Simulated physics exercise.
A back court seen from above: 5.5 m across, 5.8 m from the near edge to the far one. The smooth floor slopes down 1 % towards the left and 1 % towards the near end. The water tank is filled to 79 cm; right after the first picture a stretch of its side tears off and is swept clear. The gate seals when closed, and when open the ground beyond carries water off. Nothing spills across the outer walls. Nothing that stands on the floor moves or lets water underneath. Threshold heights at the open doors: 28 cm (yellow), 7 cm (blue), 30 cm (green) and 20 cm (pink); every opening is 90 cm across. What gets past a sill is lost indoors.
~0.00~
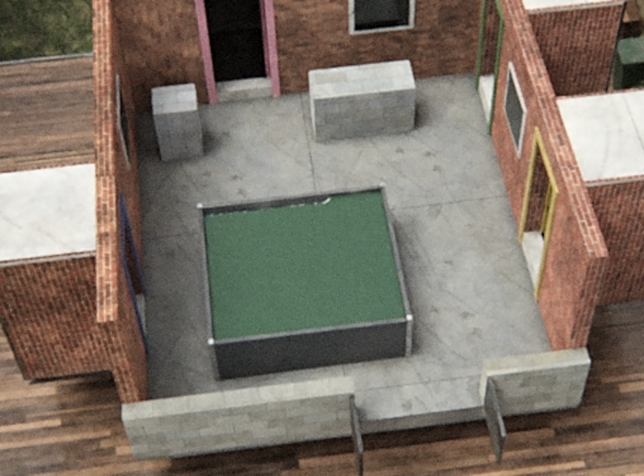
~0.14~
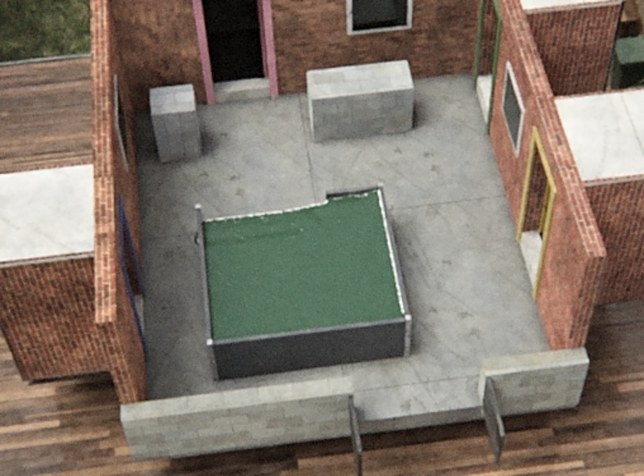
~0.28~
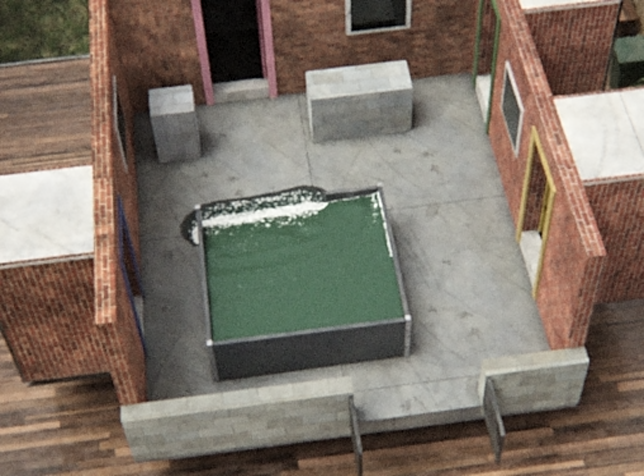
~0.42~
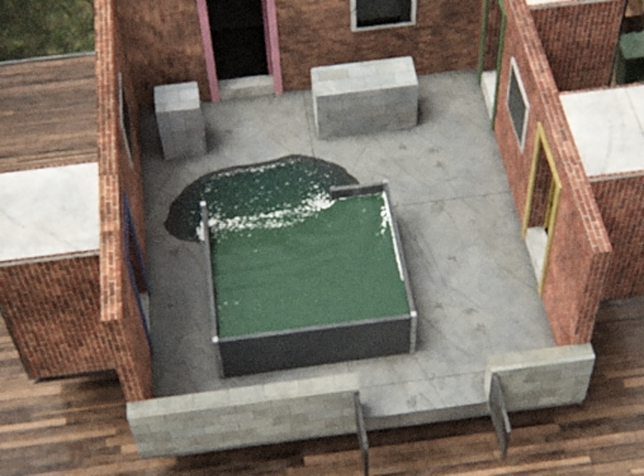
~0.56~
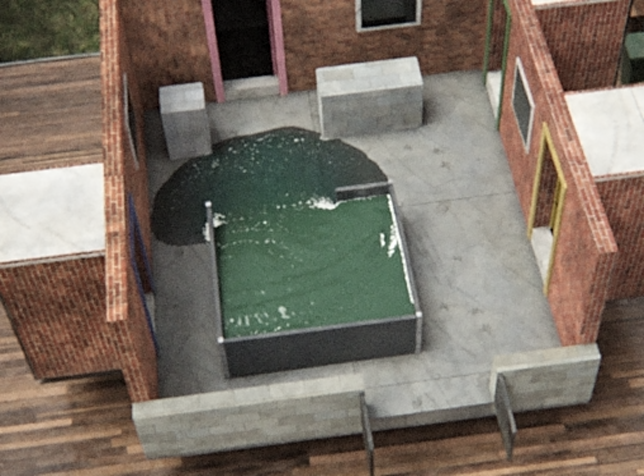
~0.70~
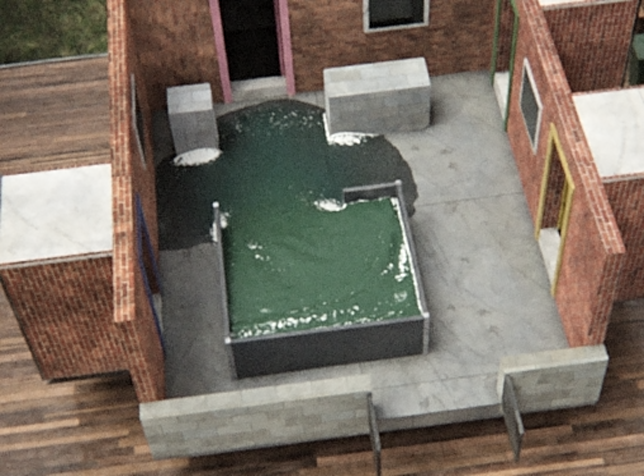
In this clip, a still, dark-sided tank of green water in a brick-walled courtyard opens along its far side, and water pours out, spreading across the grey floor in a widening dark pool that reaches two pale blocks.
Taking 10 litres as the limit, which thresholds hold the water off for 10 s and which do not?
Door by door: At the yellow door it stays under the limit; at the blue door it passes the limit; at the green door it stays under the limit; at the pink door it exceeds the limit.
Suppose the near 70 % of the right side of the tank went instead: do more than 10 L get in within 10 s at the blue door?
Then: Blue above.
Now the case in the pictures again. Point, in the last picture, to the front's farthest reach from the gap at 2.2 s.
At about (485, 73).
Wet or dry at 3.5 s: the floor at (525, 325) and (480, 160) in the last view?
In that order: Not reached, wet.
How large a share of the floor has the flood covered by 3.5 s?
Near 70 per cent is wet.
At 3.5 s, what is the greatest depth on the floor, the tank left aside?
Up to some 36 cm.
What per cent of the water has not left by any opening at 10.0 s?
About 76 per cent.
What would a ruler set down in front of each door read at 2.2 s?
In cm: Yellow 0, blue 0, green 9, pink 45.
After 1.4 s water covers 35 % of the floor and is deepest (56 cm) near (231, 105); yellow door not reached, blue door not reached, green door not reached, pink door 47 cm at the sill, 94 L in.
After 2.2 s water covers 50 % of the floor and is deepest (56 cm) near (231, 105); yellow door not reached, blue door not reached, green door 9 cm at the sill, 0 L in, pink door 45 cm at the sill, 245 L in.
After 3.5 s water covers 70 % of the floor and is deepest (36 cm) near (283, 158); yellow door 2 cm at the sill, 0 L in, blue door 5 cm at the sill, 0 L in, green door 20 cm at the sill, 0 L in, pink door 35 cm at the sill, 443 L in.
After 6.0 s water covers 95 % of the floor and is deepest (31 cm) near (558, 379); yellow door 9 cm at the sill, 0 L in, blue door 8 cm at the sill, 0 L in, green door 15 cm at the sill, 0 L in, pink door 17 cm at the sill, 499 L in.
After 10.0 s water covers 100 % of the floor and is deepest (20 cm) near (545, 380); yellow door 15 cm at the sill, 0 L in, blue door 15 cm at the sill, 48 L in, green door 10 cm at the sill, 0 L in, pink door 8 cm at the sill, 499 L in.
